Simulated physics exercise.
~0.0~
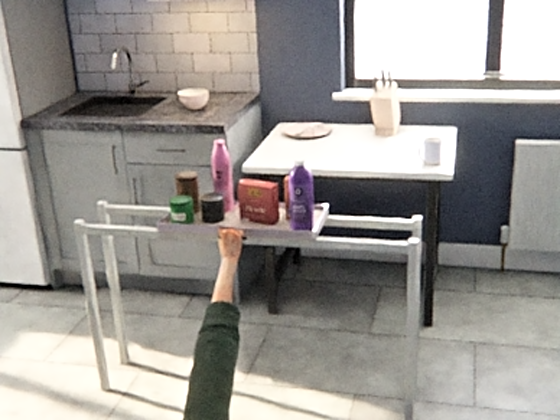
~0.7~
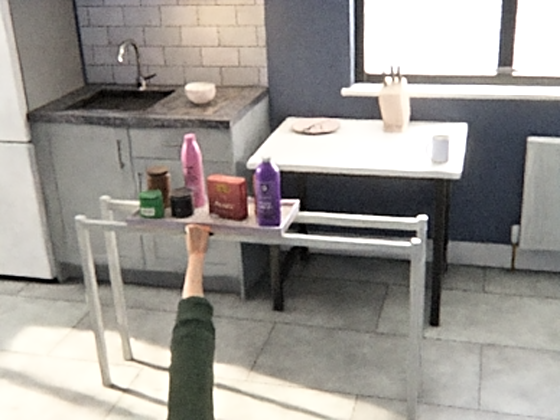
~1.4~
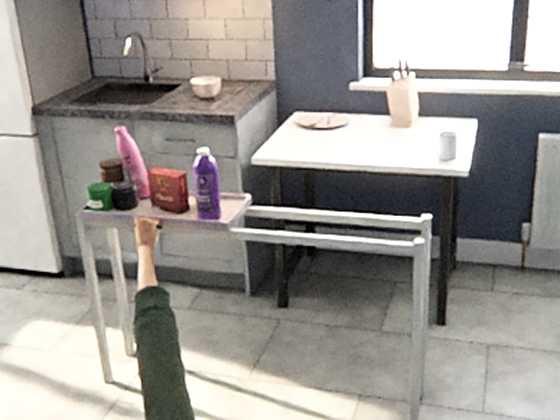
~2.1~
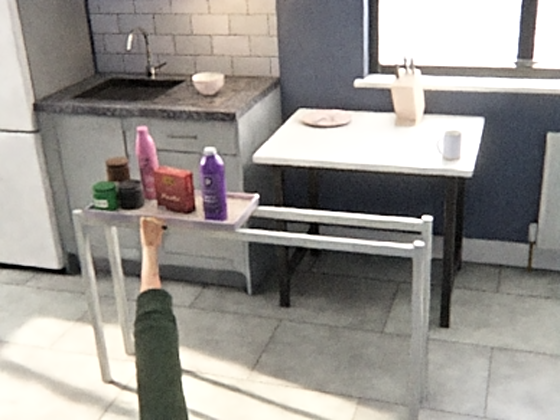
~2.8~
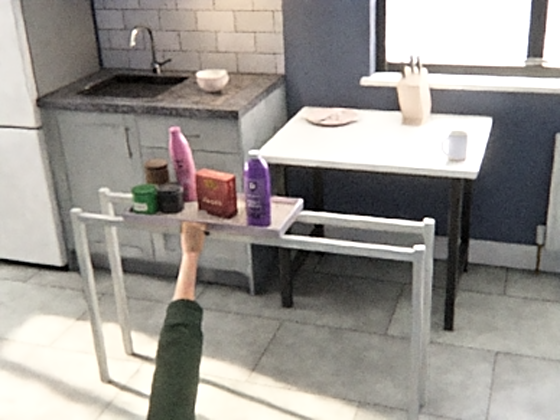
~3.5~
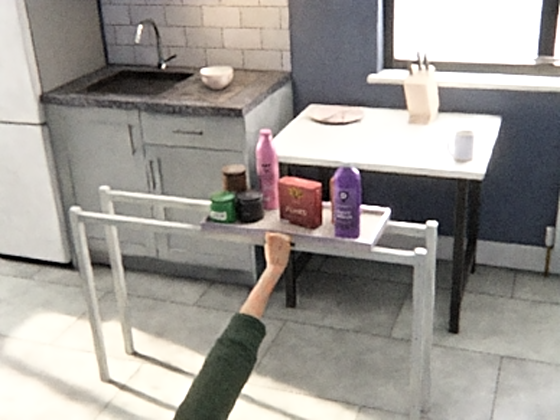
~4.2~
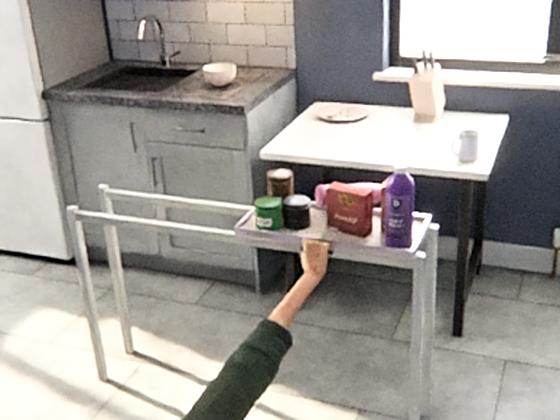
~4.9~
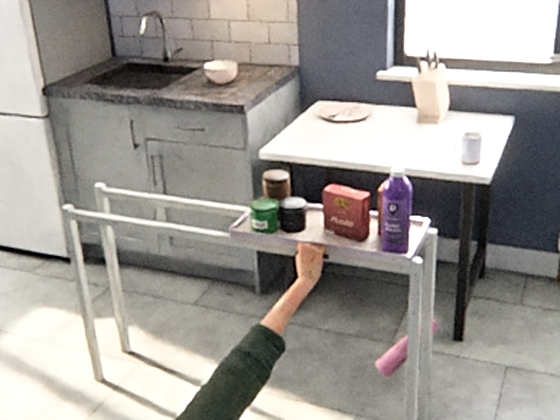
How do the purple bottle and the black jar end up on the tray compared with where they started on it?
Both keep their places on the tray. The purple bottle still stands near the right end and the black jar is still beside the green one.
